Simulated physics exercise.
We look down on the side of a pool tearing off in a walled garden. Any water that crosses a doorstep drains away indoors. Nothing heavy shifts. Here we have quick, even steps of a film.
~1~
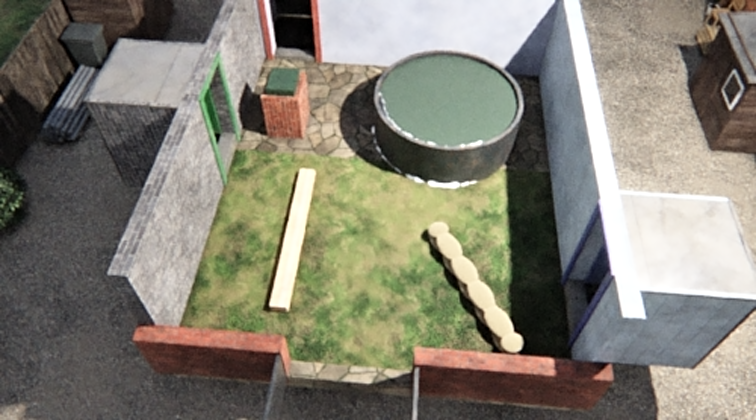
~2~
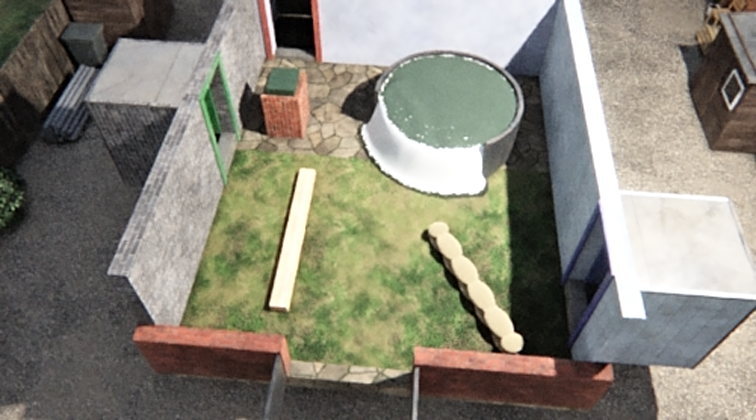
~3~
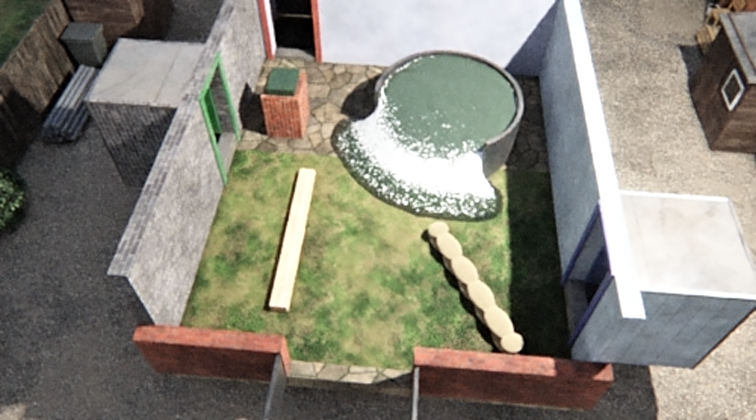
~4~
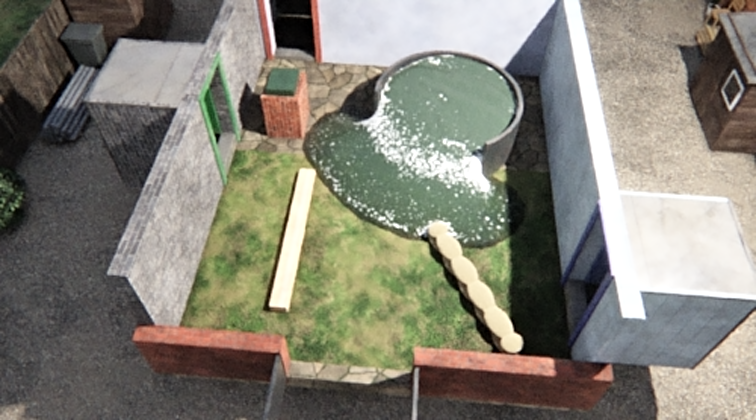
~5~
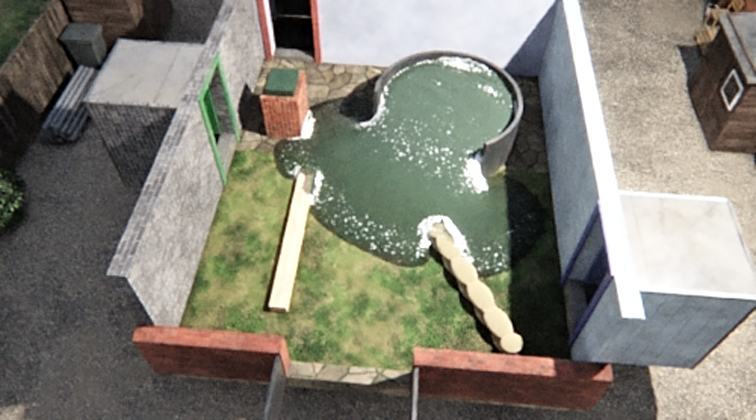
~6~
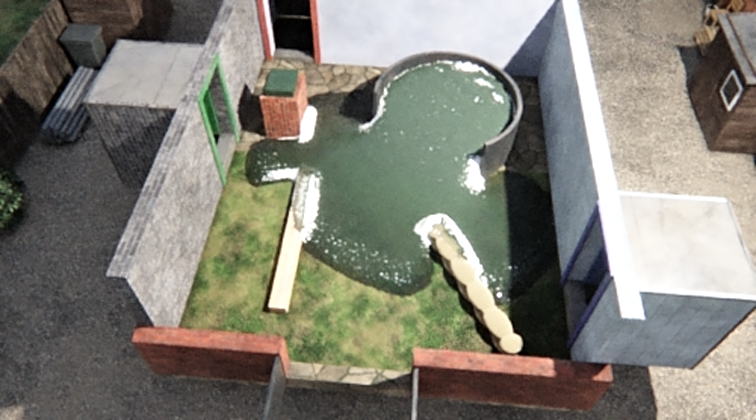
The video shows a round pool in a walled garden tearing open at its front side, white foamy water pouring onto the grass, then dark green water spreading around a brick block, a straight beam and a scalloped beam.
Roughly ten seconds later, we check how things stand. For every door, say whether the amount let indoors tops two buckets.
The blue door keeps inside the limit, the red door keeps inside the limit, the green door keeps inside the limit.
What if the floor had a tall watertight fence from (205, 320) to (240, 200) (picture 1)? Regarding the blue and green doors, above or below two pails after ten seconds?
The blue one falls short; the green one falls short.
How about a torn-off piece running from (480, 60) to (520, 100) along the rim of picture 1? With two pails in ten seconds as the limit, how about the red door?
In short: The red one takes more.
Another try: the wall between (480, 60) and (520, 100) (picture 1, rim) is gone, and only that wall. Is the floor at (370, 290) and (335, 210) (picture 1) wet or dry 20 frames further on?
Well, the first place would be still bare and the second one still bare.
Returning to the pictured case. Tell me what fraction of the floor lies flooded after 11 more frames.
Roughly 75 percent.
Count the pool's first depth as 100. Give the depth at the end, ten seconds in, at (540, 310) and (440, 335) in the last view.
About 12 and 12 per cent.
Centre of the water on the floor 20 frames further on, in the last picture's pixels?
My reading is close to (371, 227).
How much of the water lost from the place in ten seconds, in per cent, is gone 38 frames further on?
I'd say about 75 per cent.
A moment on, water covers 60 % of the floor; the blue door wet at the sill, nothing in, the red door not reached, the green door wet at the sill, nothing in.
Next, water covers 75 % of the floor; the blue door wet at the sill, nothing in, the red door wet at the sill, nothing in, the green door wet at the sill, nothing in.
Then, water covers 85 % of the floor; the blue door wet at the sill, nothing in, the red door wet at the sill, nothing in, the green door wet at the sill, nothing in.
Later, water covers 90 % of the floor; the blue door wet at the sill, nothing in, the red door under two buckets in, the green door wet at the sill, nothing in.
In the end, water covers 95 % of the floor; the blue door wet at the sill, nothing in, the red door under two buckets in, the green door wet at the sill, nothing in.
